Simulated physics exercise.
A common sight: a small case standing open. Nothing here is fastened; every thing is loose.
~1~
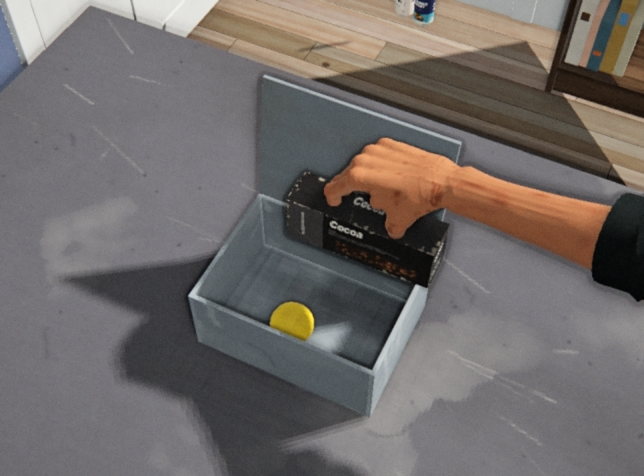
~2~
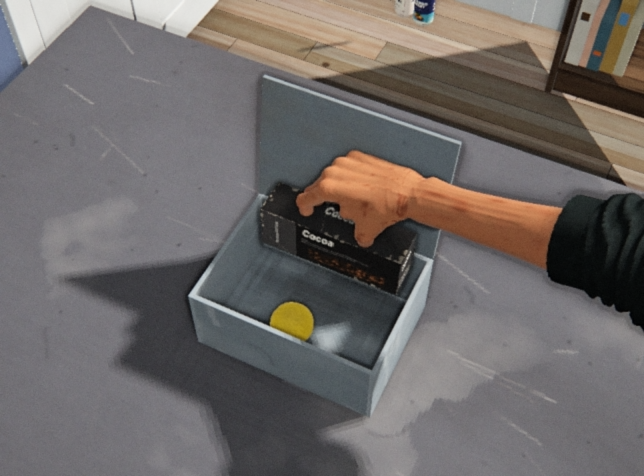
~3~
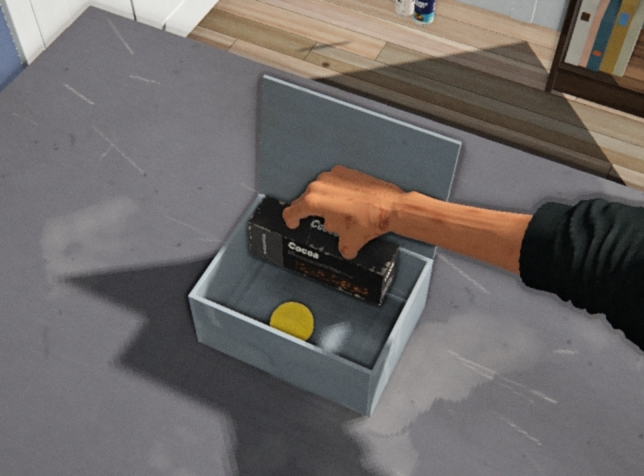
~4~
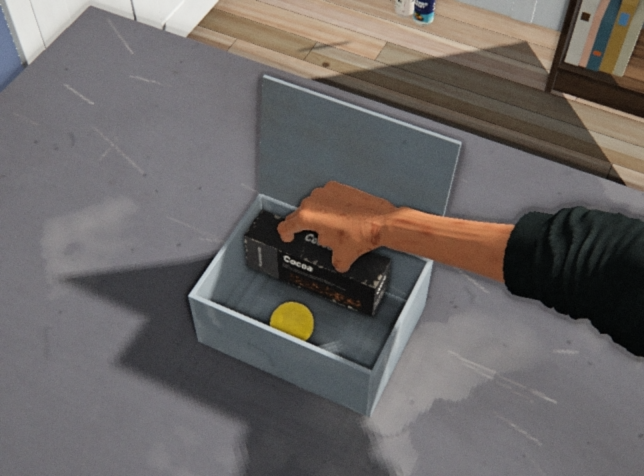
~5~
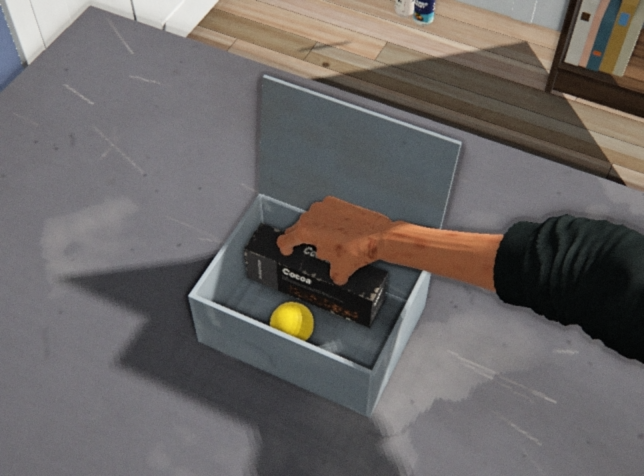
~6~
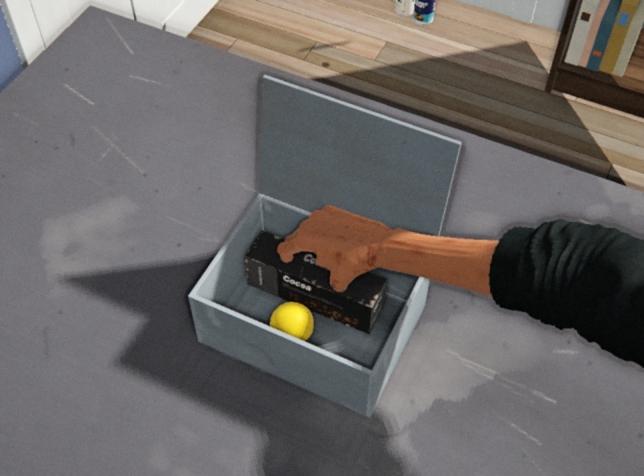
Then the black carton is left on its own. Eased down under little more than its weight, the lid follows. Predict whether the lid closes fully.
Prediction: It closes fully.
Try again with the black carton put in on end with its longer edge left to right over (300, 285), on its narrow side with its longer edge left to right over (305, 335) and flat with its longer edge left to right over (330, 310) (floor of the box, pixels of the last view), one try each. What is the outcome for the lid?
The lid stays up the first time, goes down the second time and goes down the third time.
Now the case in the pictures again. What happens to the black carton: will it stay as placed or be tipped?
It keeps its pose.
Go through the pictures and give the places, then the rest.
In the first frame, coming down; black carton (365, 229).
In the second frame, coming down; black carton (337, 238).
In the third frame, coming down; black carton (322, 249).
In the fourth frame, coming down; black carton (317, 263).
In the fifth frame, coming down; black carton (315, 275).
In the sixth frame, in place under the hand; black carton (315, 282).
Then, 1.30 s after the last picture, lid 81° above the rim.
Then, 1.70 s after the last picture, lid 45° above the rim.
Then, 1.90 s after the last picture, lid 18° above the rim.
At rest, lid shut; both in place. Seen from the same camera at the end, black carton near (315, 282).
